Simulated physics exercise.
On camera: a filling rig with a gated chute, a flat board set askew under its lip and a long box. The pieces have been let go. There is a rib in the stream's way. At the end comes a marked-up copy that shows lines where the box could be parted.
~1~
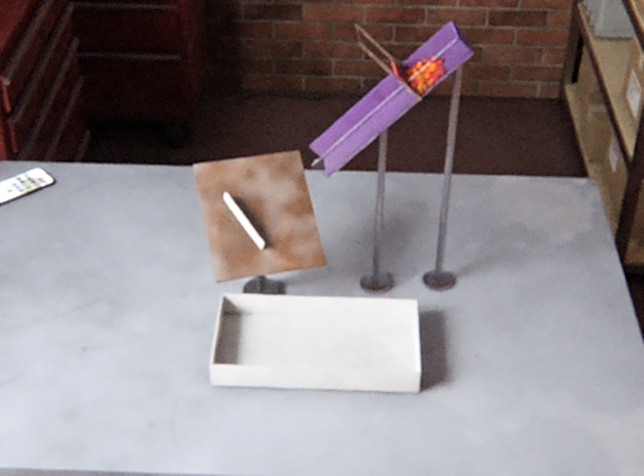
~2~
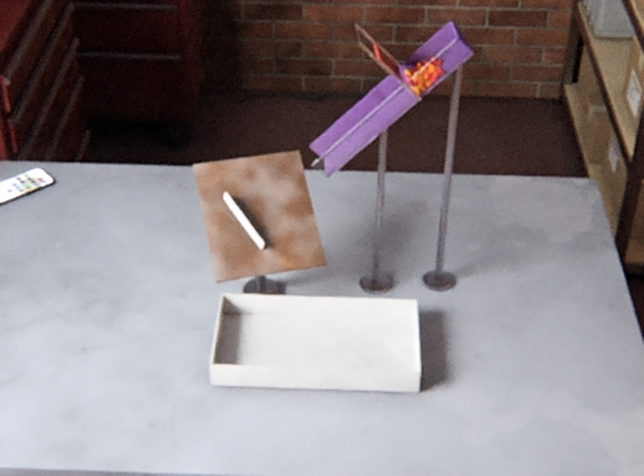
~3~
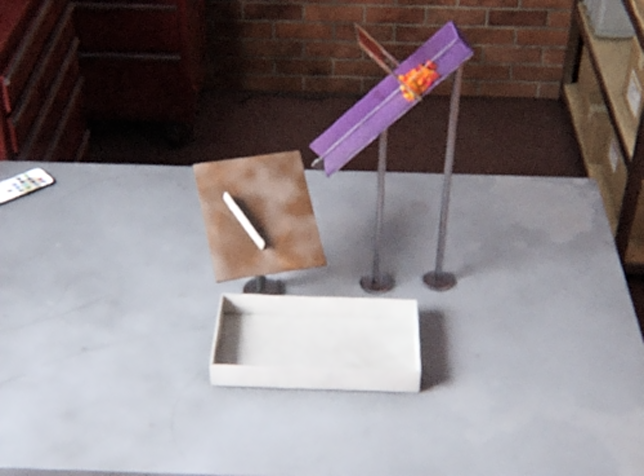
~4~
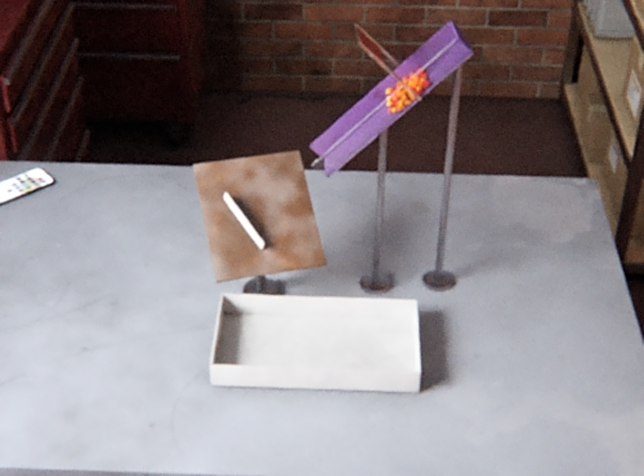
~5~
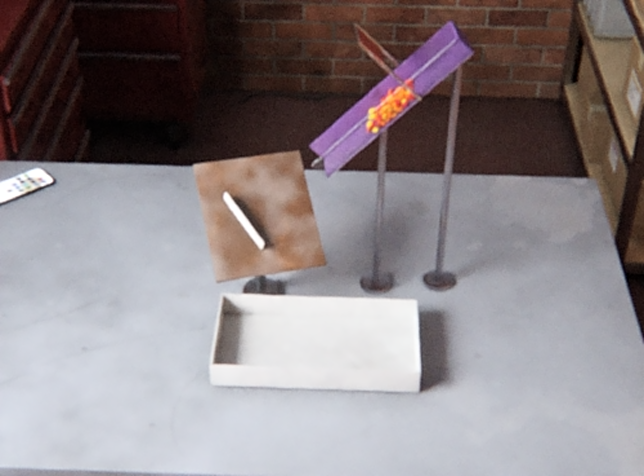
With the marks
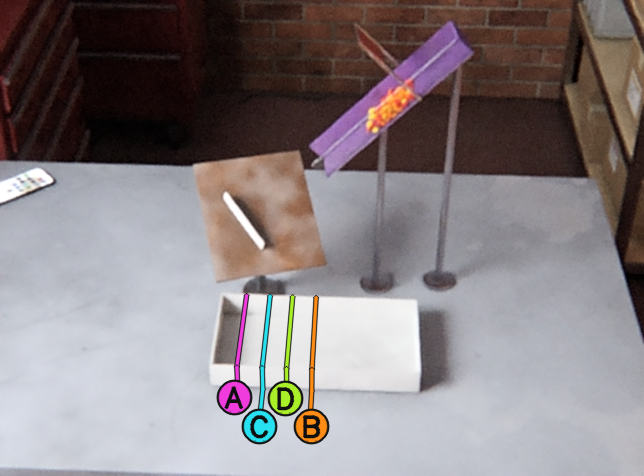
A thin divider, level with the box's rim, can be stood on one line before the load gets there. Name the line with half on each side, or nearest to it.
Use line D.
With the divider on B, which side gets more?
The left side.
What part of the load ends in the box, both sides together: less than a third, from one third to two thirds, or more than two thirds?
More than two thirds.
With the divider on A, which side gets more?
Right.
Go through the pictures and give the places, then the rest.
In the first frame, load behind the gate (420, 76), jelly beans; lip of the chute (326, 168), sloping fairly steeply.
In the second frame, middle of the board (259, 214), tilted fairly steeply; middle of its low edge (272, 273); of its high edge (247, 157).
In the third frame, front corners of the box (211, 365) and (420, 372), empty; front of the load (406, 96).
In the fourth frame, middle of the load (406, 92); its front (390, 111), roughly a quarter of the way to the lip; rib from (226, 193) to (264, 244).
In the fifth frame, middle of the load (390, 106); its front (369, 129), roughly half of the way to the lip.
On the marked copy, line A crosses the front rim at (236, 366); line B crosses the front rim at (311, 368); line C crosses the front rim at (262, 367); line D crosses the front rim at (286, 367).
For line A, of what is caught, just a few on the left of the divider, almost all on the right.
For line B, of what is caught, almost all on the left of the divider, about a tenth on the right.
For line C, of what is caught, about a tenth on the left of the divider, the larger part on the right.
For line D, of what is caught, roughly two thirds on the left of the divider, roughly a third on the right.
